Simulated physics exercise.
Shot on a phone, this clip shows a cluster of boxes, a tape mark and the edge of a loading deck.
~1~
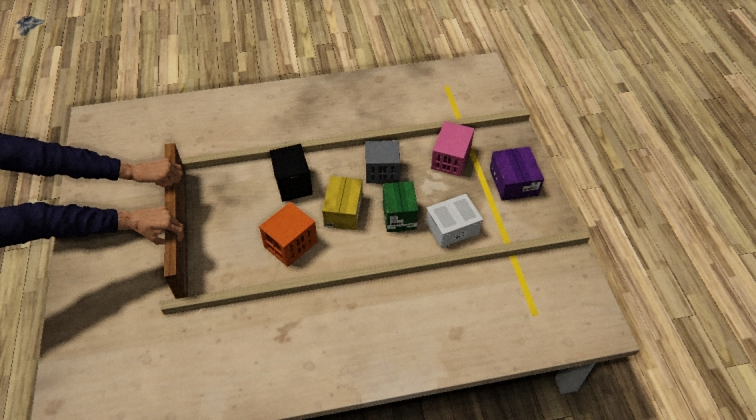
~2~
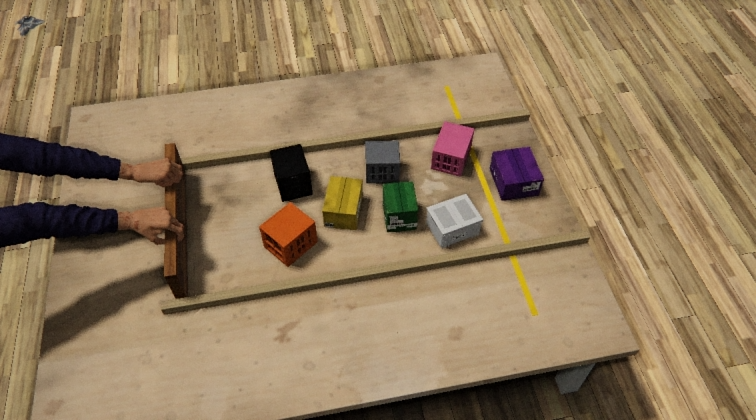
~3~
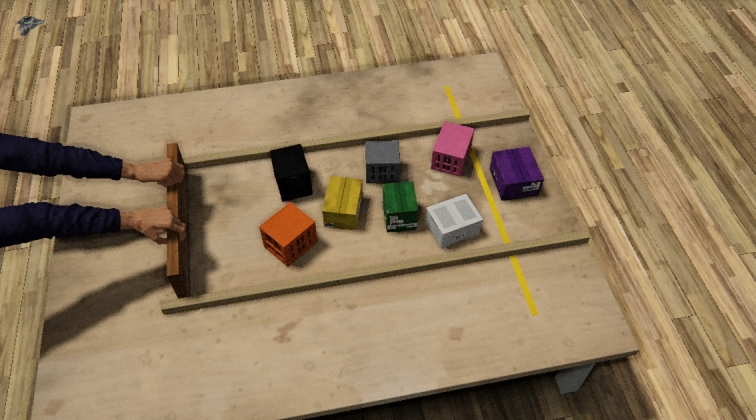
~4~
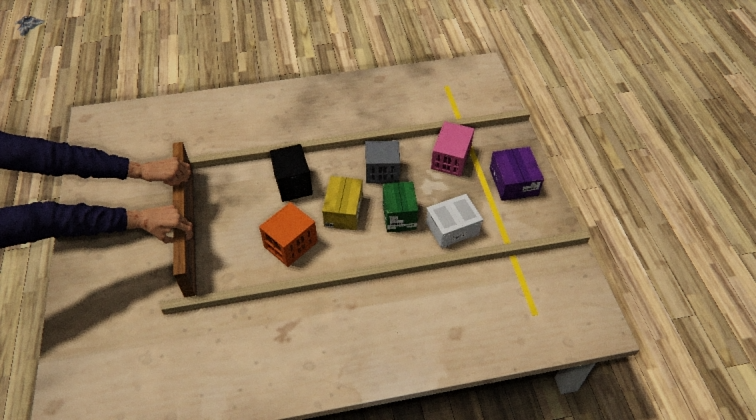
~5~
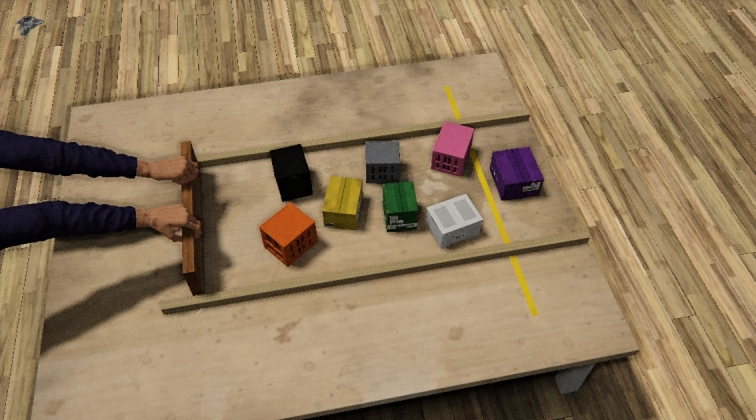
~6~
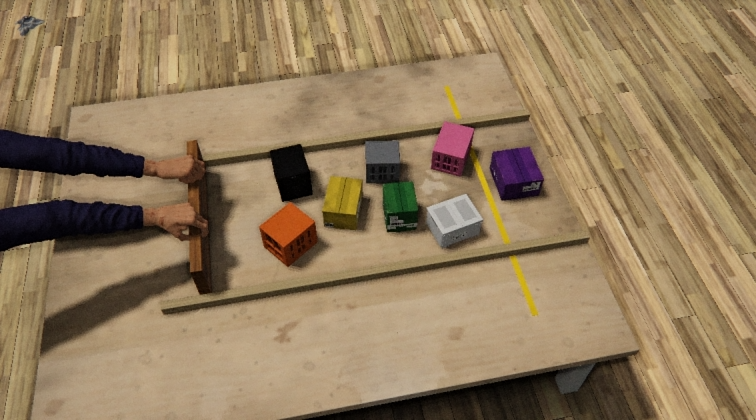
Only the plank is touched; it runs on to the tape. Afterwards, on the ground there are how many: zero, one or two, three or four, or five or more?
Just one, or two at most, falls.
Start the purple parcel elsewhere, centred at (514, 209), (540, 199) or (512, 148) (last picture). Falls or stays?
First it tips off, next it tips off, and last it tips off.
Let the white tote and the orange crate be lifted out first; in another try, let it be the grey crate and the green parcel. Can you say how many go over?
Tally of falls: 1 for the first try, 0 for the second.
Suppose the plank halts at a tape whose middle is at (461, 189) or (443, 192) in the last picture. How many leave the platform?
Down on the ground: 0 and 0.
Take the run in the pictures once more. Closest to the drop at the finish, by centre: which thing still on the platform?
The white tote winds up nearest.
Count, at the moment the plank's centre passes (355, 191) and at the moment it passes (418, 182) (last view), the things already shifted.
In order, the tallies are 6 and 7.
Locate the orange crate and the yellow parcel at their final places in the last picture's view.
Roughly at (521, 209) and at (515, 173), in that order.
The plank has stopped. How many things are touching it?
At rest, 2 are in contact.
Early on, none off yet; purple parcel at rest near (516, 173); pink crate at rest near (453, 149); white tote moving near (456, 222).
Finally, the number that fall off is one or two; lost, pink crate and purple parcel.
